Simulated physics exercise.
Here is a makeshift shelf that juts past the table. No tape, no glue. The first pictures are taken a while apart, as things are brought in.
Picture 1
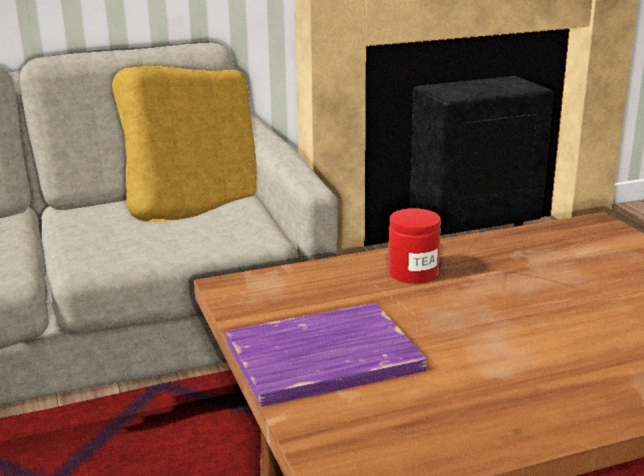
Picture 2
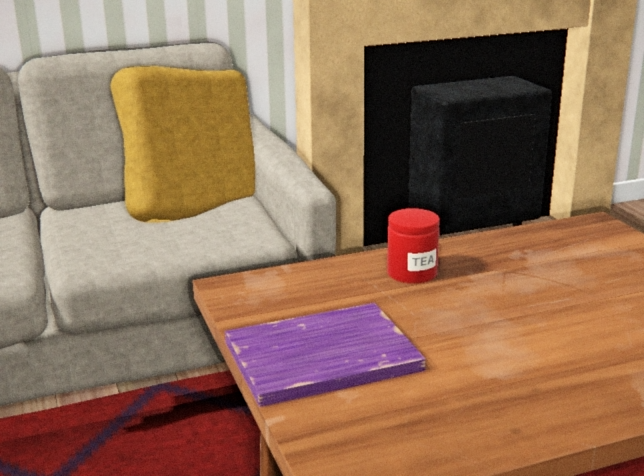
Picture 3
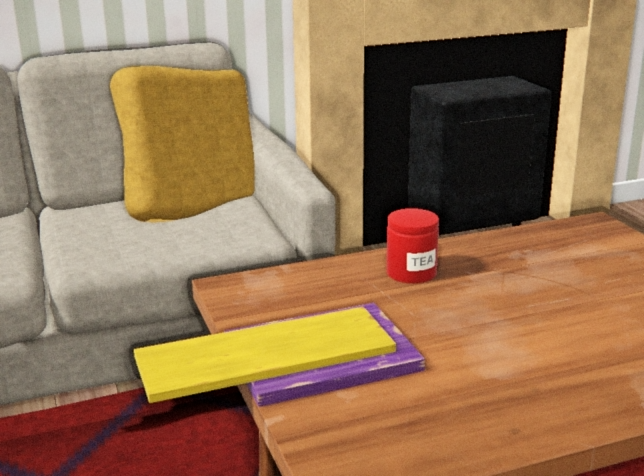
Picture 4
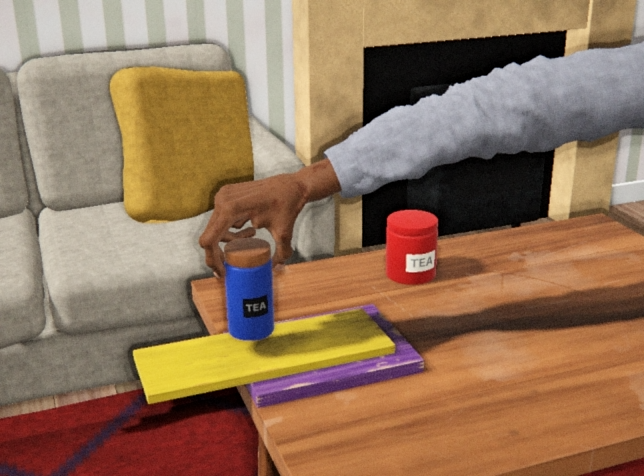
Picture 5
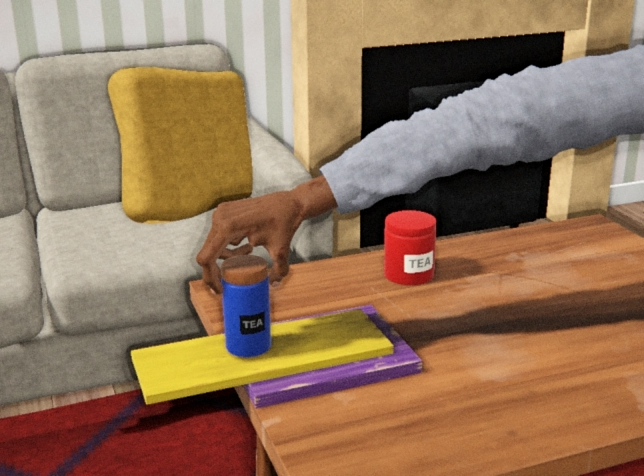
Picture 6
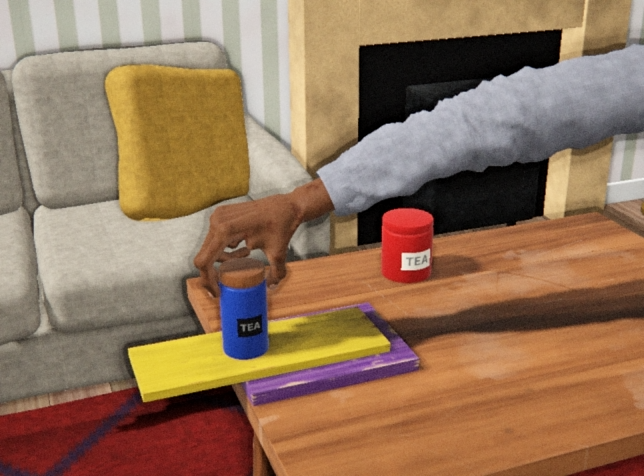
A hand lowers a blue tea jar onto a yellow board that has appeared.
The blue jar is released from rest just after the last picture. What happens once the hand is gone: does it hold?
In the end the board holds.
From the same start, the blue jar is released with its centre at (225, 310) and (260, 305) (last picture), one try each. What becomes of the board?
First, it stays on the table; second, it holds.
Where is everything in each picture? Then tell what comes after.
The last thing is not in view yet, in the first frame.
The last thing is not in view yet; red jar (413, 246), in the second frame.
The last thing is not in view yet, in the third frame.
Coming down; blue jar (250, 289); yellow board (265, 352), in the fourth frame.
Coming down; blue jar (246, 305); red jar (410, 248), in the fifth frame.
In place under the hand; blue jar (244, 309), in the sixth frame.
Then, 0.60 s past the last view, things are still on the move.
Then, 1.40 s past the last view, as before.
Then, 2.10 s past the last view, nothing moves.
Finally, all 4 still in place. Final places as the last picture's camera would see them, blue jar near (244, 309). The board keeps its balance.
